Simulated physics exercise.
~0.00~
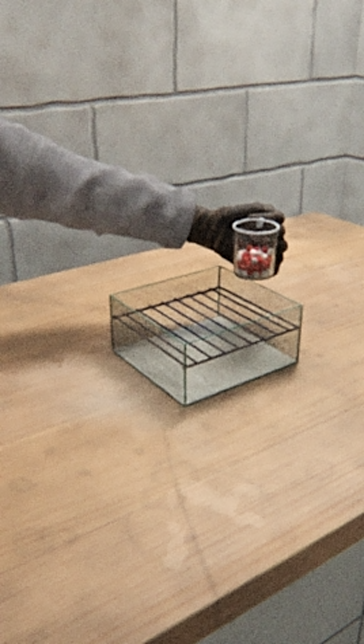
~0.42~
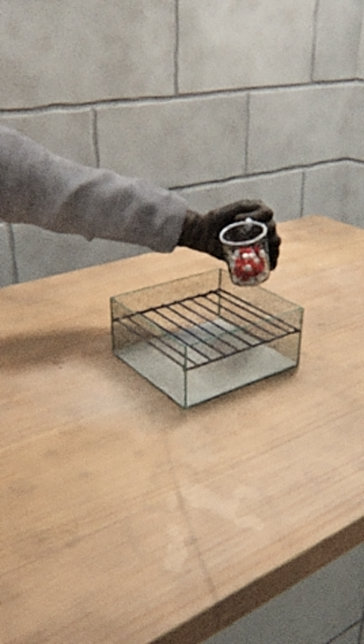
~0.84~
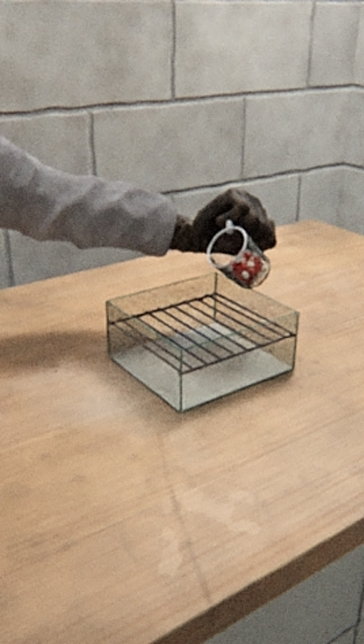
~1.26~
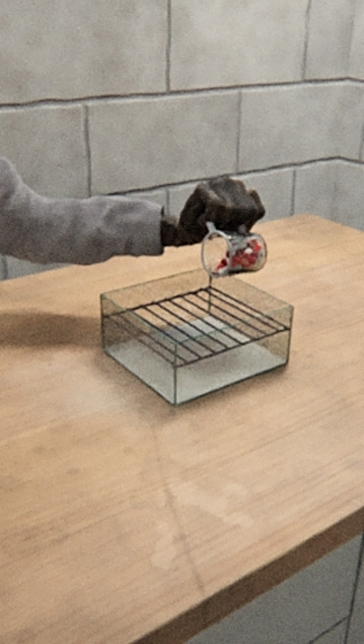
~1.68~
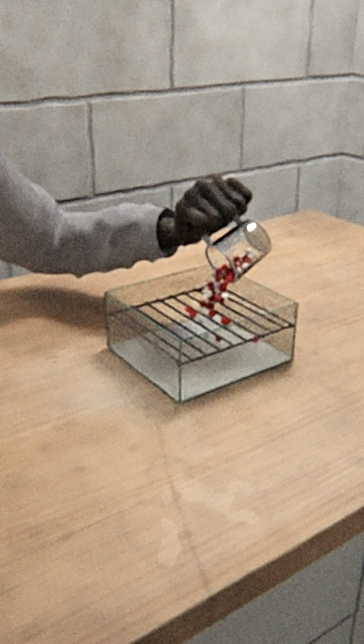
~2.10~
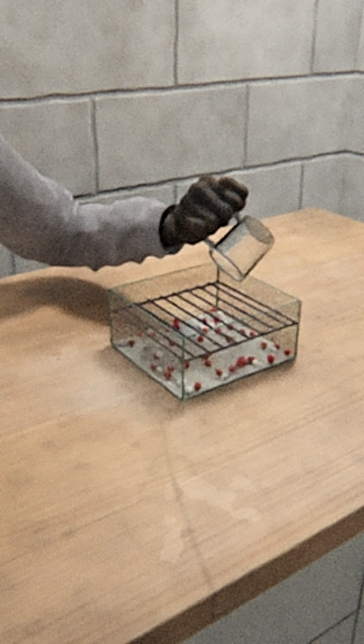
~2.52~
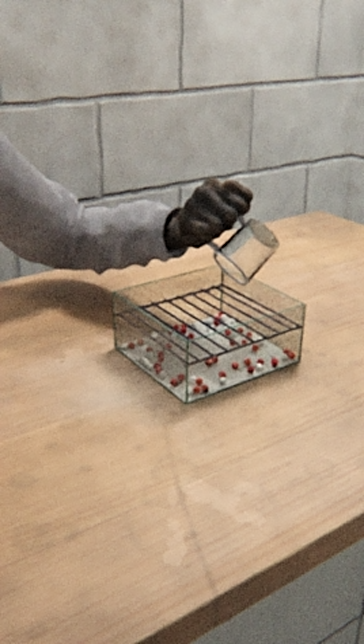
A gloved hand held a clear cup of red and white bits above a wire rack in a glass box, then tipped it until they spilled out, and both colours fell through the wires and settled on the bottom, leaving the cup empty.
